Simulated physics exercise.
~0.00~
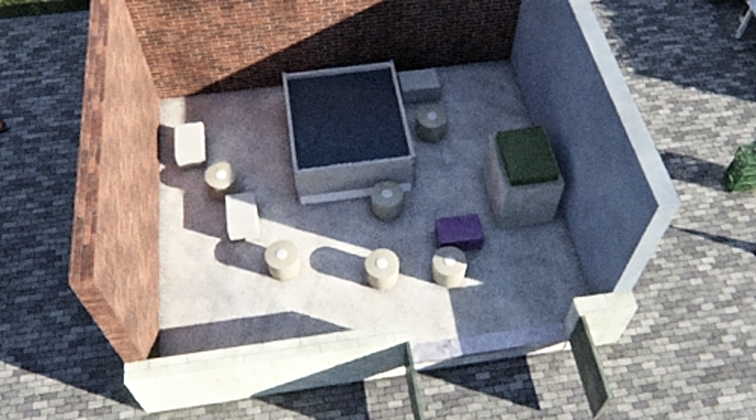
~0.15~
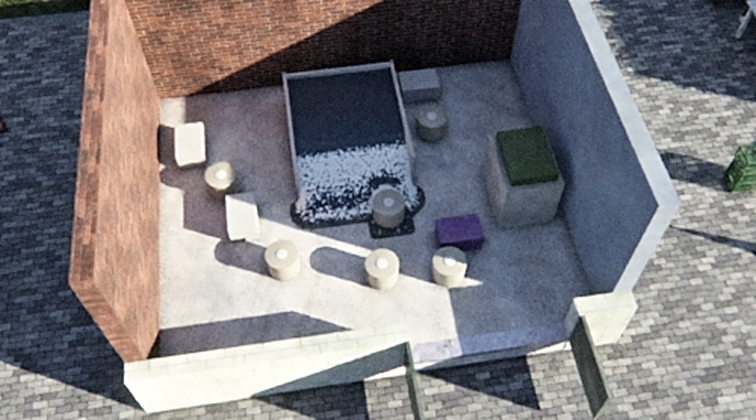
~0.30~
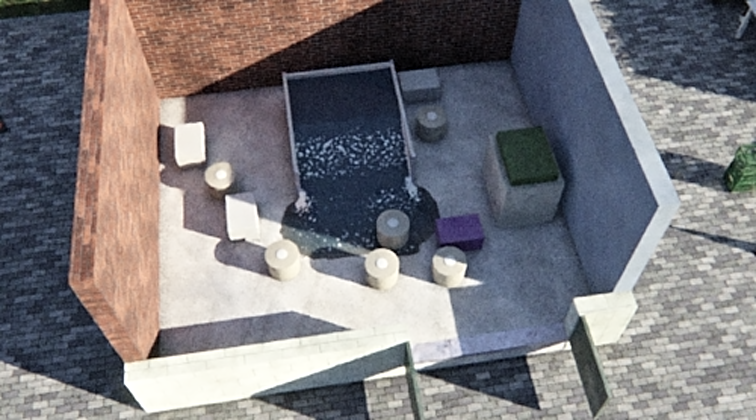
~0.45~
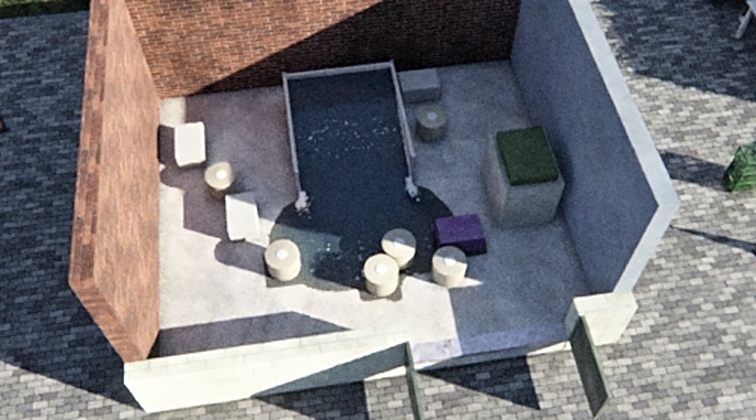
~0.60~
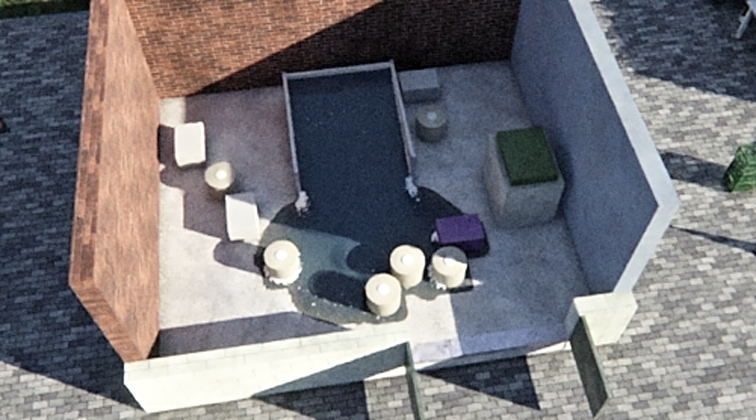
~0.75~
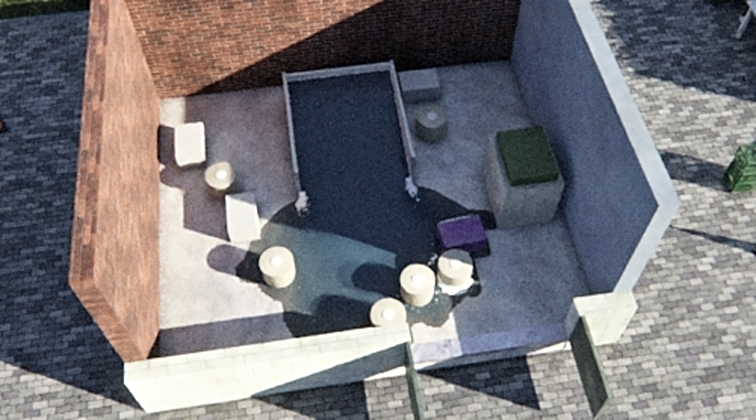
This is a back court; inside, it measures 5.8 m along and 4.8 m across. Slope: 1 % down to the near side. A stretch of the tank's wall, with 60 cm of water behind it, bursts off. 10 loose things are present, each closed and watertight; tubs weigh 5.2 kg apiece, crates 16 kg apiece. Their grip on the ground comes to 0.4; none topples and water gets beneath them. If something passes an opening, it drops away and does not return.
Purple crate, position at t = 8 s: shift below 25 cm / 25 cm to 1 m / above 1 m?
Result: Long travel.
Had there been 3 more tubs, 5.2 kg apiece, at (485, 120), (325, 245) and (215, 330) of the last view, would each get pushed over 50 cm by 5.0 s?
Taking them in order: Not far enough, far enough and far enough.
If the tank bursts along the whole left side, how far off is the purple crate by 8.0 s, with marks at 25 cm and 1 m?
Result: The purple crate is pushed partway.
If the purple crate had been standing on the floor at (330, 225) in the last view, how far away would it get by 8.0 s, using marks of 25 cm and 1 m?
By that time it is swept a long way.
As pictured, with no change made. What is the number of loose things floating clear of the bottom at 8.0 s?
Just then, the number is 3.
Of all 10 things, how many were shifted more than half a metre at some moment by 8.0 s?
I get 7.
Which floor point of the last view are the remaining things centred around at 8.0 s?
Around (349, 161).
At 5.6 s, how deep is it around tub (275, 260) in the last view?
Around 10 centimetres.
After 1.6 s the purple crate is near (517, 278), 1.1 m from its start, aground; 1 of 10 are out; 2 afloat.
After 3.6 s the purple crate is near (554, 301), 1.6 m from its start, afloat; 3 of 10 are out; 2 afloat.
After 5.6 s the purple crate is near (553, 303), 1.6 m from its start, aground; 3 of 10 are out; 3 afloat.
After 8.0 s the purple crate is near (553, 303), 1.6 m from its start, aground; 3 of 10 are out; 3 afloat.
